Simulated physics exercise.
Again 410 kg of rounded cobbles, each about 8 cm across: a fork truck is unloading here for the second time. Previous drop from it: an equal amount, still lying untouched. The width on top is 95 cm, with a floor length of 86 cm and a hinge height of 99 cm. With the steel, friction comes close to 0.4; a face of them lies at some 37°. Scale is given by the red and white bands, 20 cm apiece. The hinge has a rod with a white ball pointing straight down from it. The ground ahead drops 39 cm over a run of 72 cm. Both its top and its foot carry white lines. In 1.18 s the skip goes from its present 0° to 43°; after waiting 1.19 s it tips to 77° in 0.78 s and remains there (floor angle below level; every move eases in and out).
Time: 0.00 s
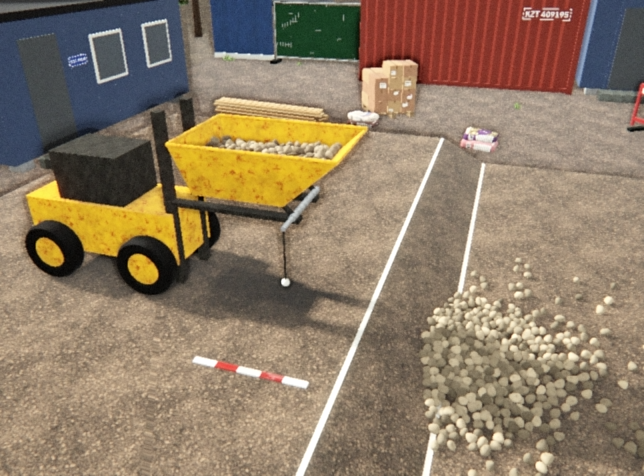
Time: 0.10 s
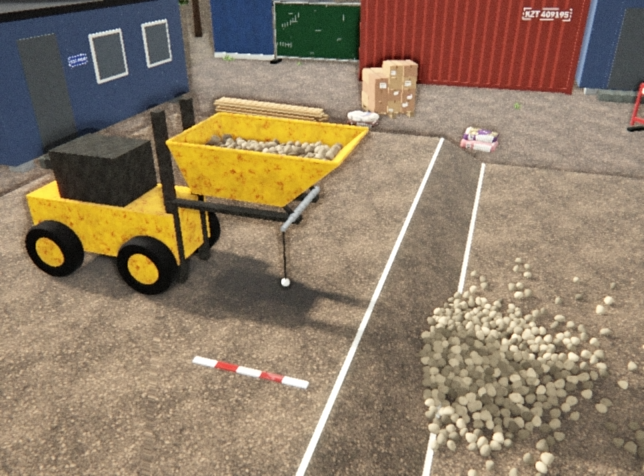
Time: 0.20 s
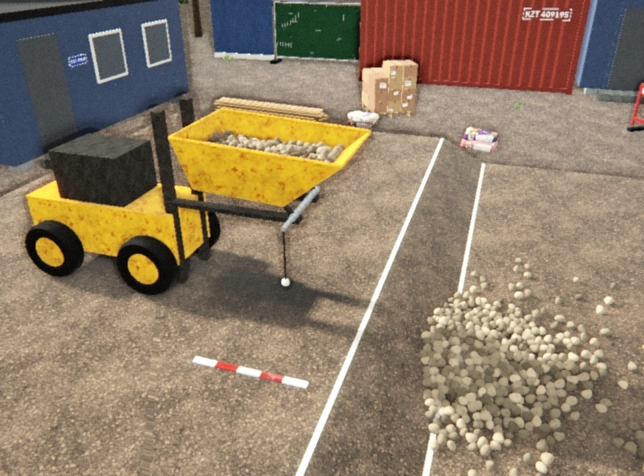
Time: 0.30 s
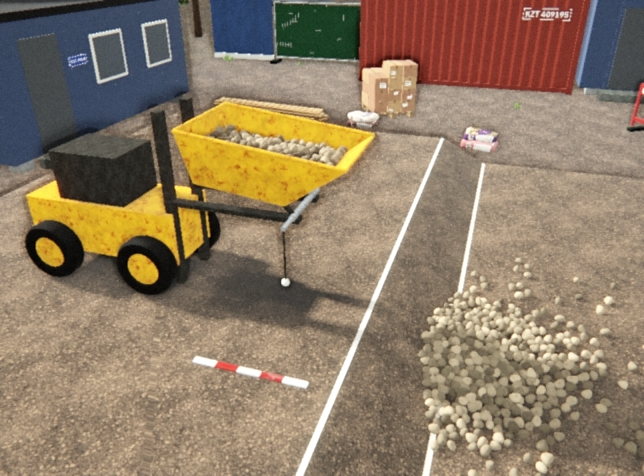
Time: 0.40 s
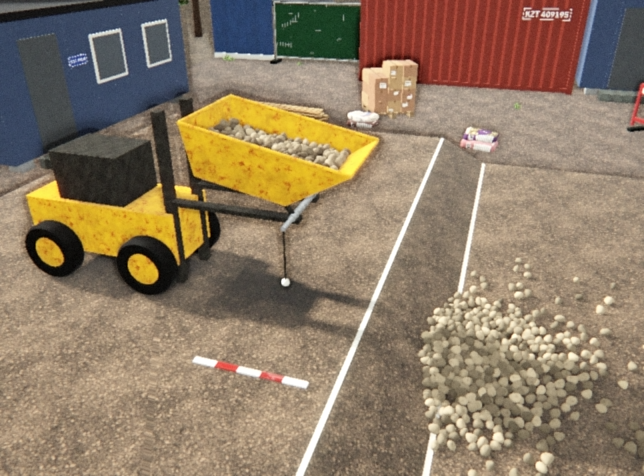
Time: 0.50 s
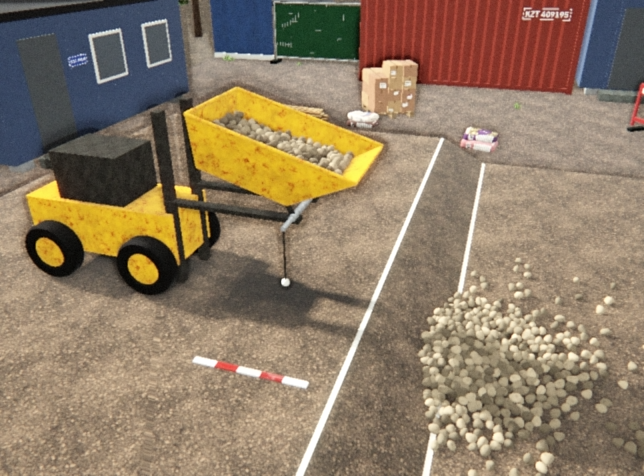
To begin with, a yellow fork truck on the left holds a raised skip of rounded stones almost level, with an earlier heap lying on the ground at right. The skip then tilts gradually, its right lip dipping and its left end rising, while the truck and the heap stay still.
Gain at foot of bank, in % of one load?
Close to 62 parts in a hundred.
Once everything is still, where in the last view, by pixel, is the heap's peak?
Expect the peak around (437, 320).
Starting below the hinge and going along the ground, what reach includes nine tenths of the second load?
About 190 cm.
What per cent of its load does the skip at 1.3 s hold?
That works out to about 100 %.
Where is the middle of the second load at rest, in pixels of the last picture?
I'd say close to (453, 339).
After 0.9 s the floor is at 36°; in per cent of one load, 100 in the skip, 12 on the top or the slope, 87 at the foot of the bank; the foremost stones are past the picture's edge.
After 1.3 s the floor is at 43°; in per cent of one load, 100 in the skip, 12 on the top or the slope, 87 at the foot of the bank; the foremost stones are past the picture's edge.
After 3.6 s the floor is at 77°; in per cent of one load, 15 in the skip, 76 on the top or the slope, 107 at the foot of the bank; the foremost stones are past the picture's edge.
After 6.1 s the floor is at 77°; in per cent of one load, 0 in the skip, 49 on the top or the slope, 150 at the foot of the bank; the foremost stones are past the picture's edge. Net gain at the foot of the bank, 62.
